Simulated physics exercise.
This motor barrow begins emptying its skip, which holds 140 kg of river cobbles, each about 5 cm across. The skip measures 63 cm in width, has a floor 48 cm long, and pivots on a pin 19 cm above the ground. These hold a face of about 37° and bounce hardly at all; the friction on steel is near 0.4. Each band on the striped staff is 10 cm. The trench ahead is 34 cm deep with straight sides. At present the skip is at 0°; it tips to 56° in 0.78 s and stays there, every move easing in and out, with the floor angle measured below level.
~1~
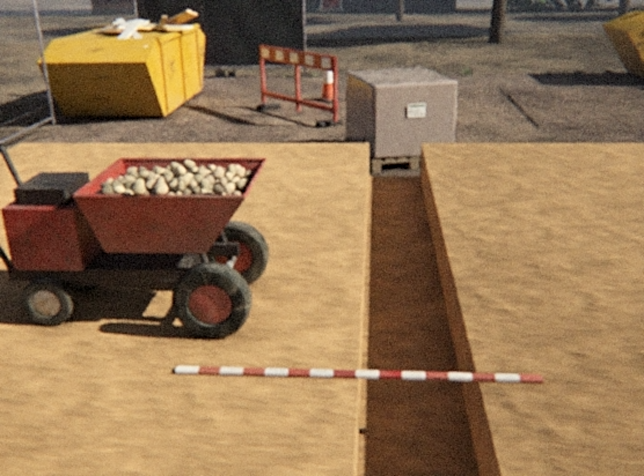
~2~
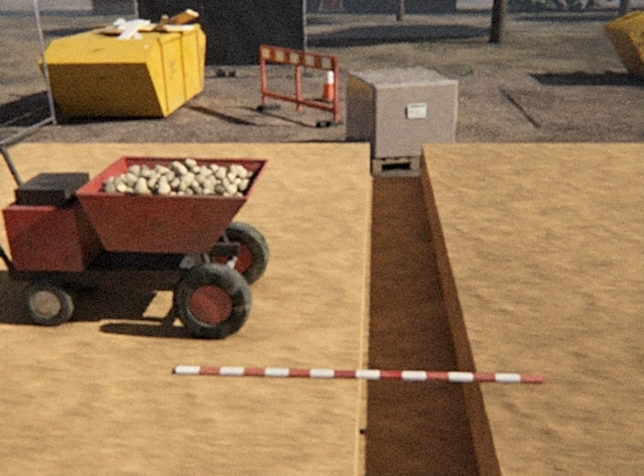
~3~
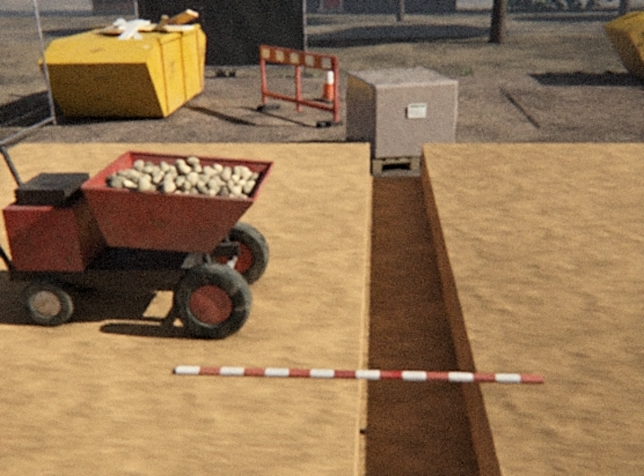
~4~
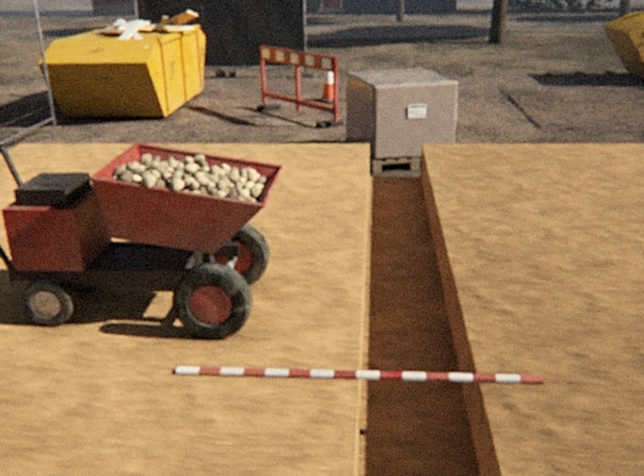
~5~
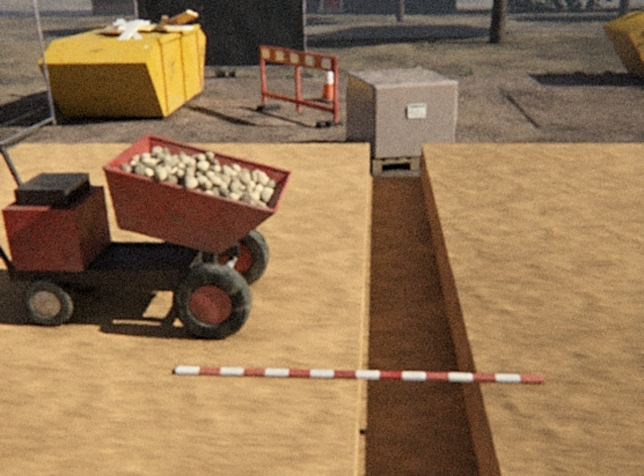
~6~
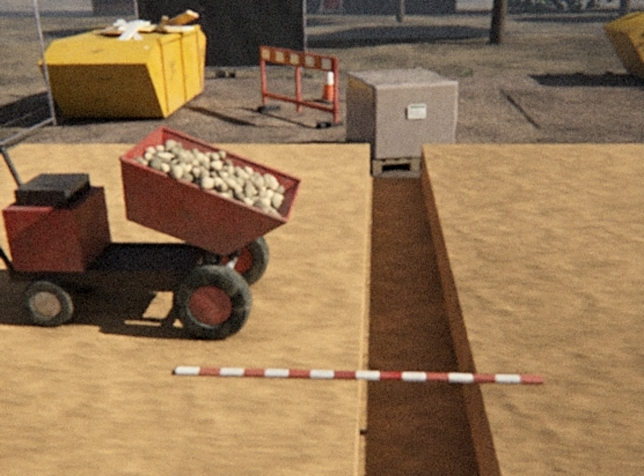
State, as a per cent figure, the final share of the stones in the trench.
The final share is about 47 per cent.
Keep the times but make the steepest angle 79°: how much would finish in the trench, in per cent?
It would be near 85 per cent.
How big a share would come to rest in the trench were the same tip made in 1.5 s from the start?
It would come to roughly 45 per cent.
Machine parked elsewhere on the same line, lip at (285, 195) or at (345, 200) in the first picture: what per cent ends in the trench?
Roughly 55 in a hundred, then 30 in a hundred.
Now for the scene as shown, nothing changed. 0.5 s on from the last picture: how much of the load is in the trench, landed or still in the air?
Roughly 5% by that time.
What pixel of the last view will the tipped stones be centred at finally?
At about pixel (408, 368) in the last view.
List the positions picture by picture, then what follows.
In the first frame, lip at (245, 197), floor tilted 0°, highest stones at (191, 172).
In the second frame, the skip is at 1°, its lip at (248, 198); the top of the load is at (182, 172).
In the third frame, lip at (254, 201), floor tilted 4°, highest stones at (174, 170).
In the fourth frame, the skip is at 9°, its lip at (264, 206); the top of the load is at (157, 163).
In the fifth frame, the skip is at 15°, its lip at (275, 212); the top of the load is at (161, 158).
In the sixth frame, the skip is at 22°, its lip at (287, 222); the top of the load is at (167, 152).
Then, 0.2 s after the last picture the floor is at 47°, 100 % in the skip; the foremost stones are at (312, 232).
Then, 0.5 s after the last picture the floor is at 56°, 90 % in the skip, 7 % short of the trench, 3 % in the trench; the foremost stones are at (385, 301).
Then, 0.9 s after the last picture the floor is at 56°, 61 % in the skip, 8 % short of the trench, 31 % in the trench; the foremost stones are at (456, 372).
Then, 2.9 s after the last picture the floor is at 56°, 47 % in the skip, 5 % short of the trench, 47 % in the trench; the foremost stones are at (459, 382).
